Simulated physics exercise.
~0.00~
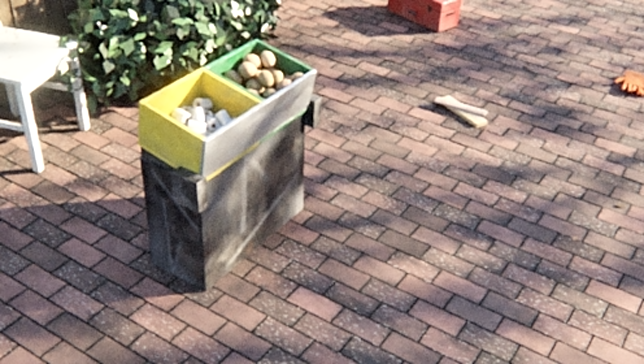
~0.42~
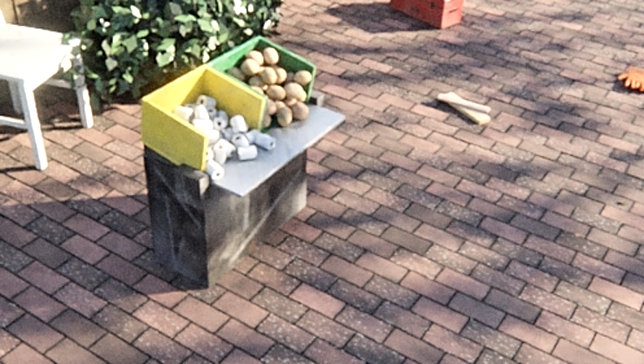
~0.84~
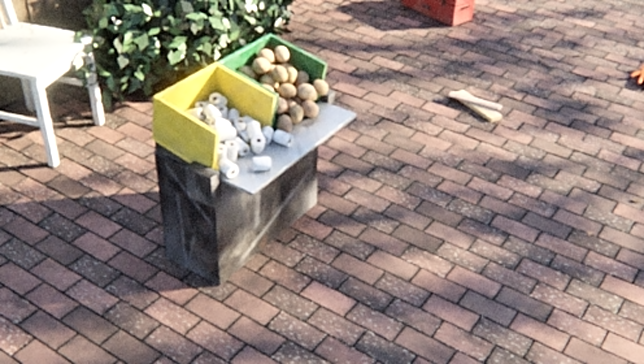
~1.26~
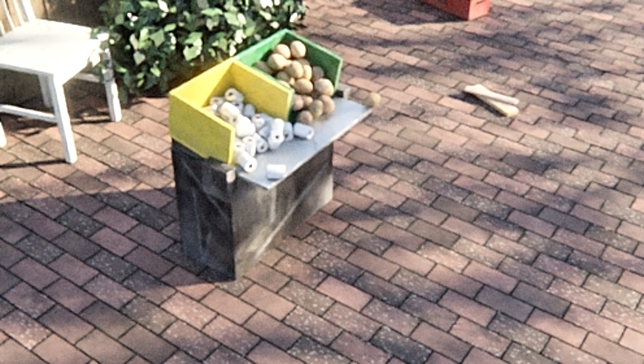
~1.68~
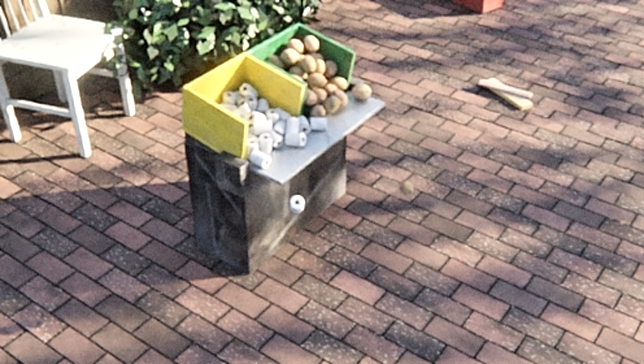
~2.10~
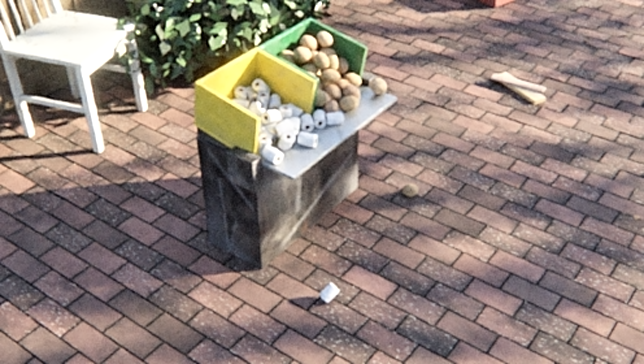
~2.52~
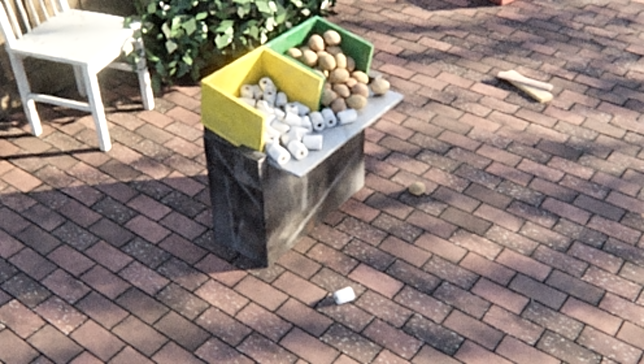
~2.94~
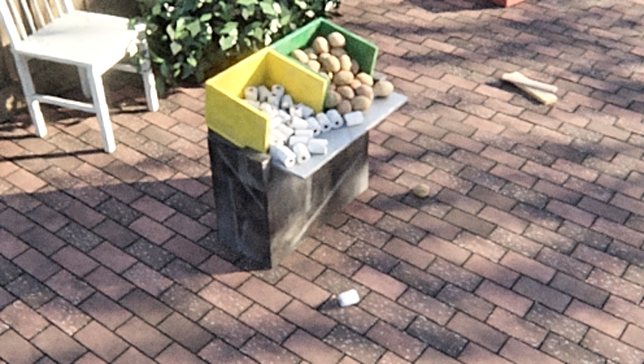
The front flap of a yellow bin and a green bin on a dark block swung down flat, and white paper rolls and potatoes slid out onto it, until one roll and one potato dropped to the brick paving and the rest stayed put.
